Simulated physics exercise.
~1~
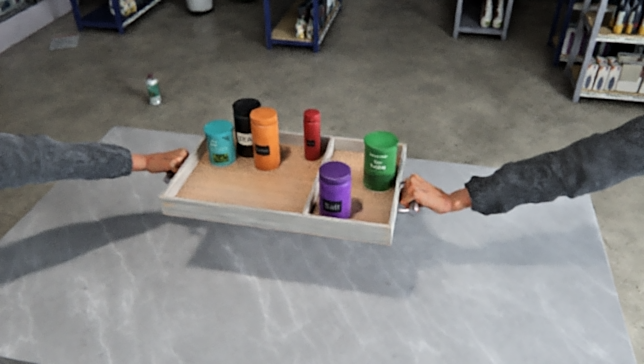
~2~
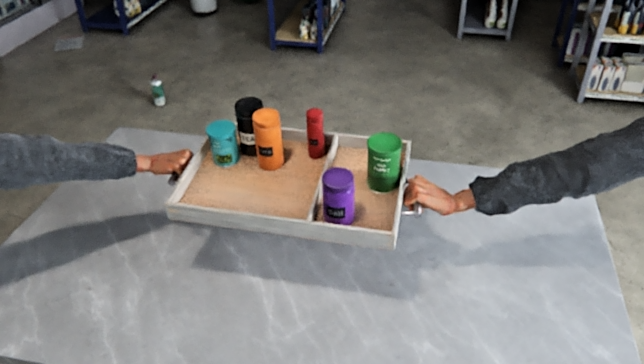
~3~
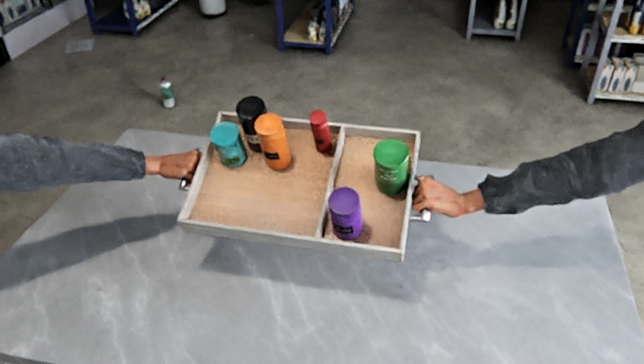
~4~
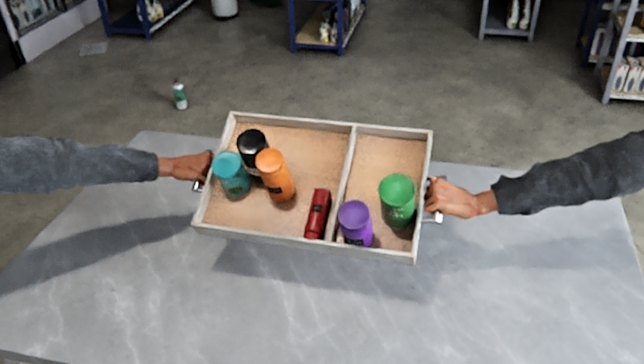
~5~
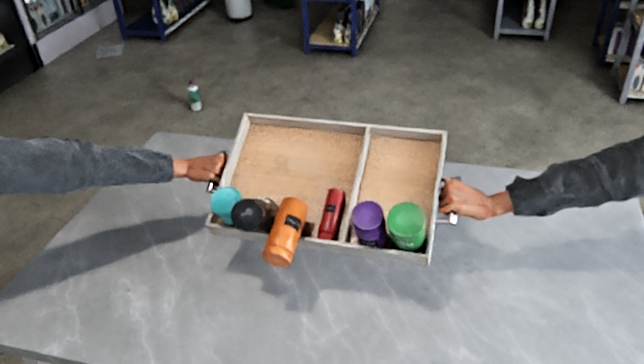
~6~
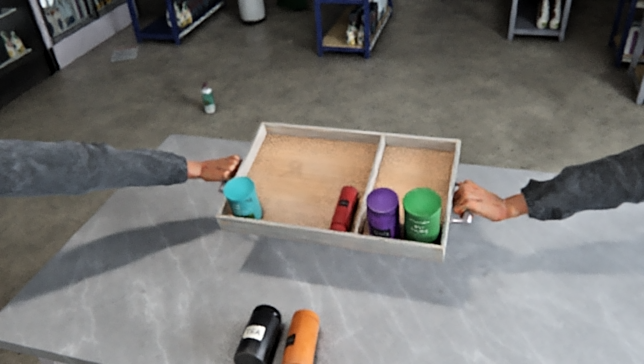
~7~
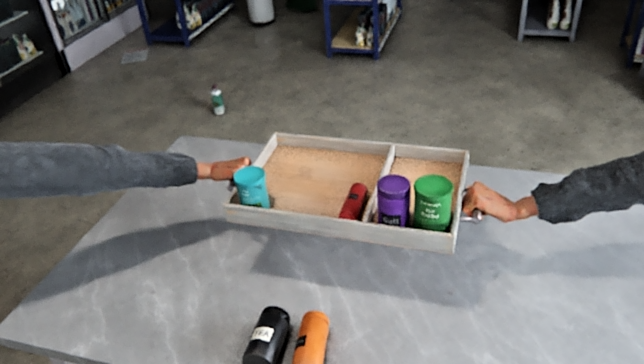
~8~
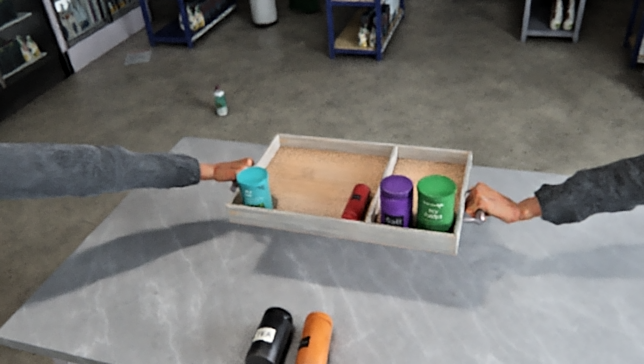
We see two hands tip a divided tray of six colored containers toward the near side; the containers slide, the red one topples, and the orange and black ones fall onto the table before the tray levels, with the turquoise, red, purple and green ones still aboard.
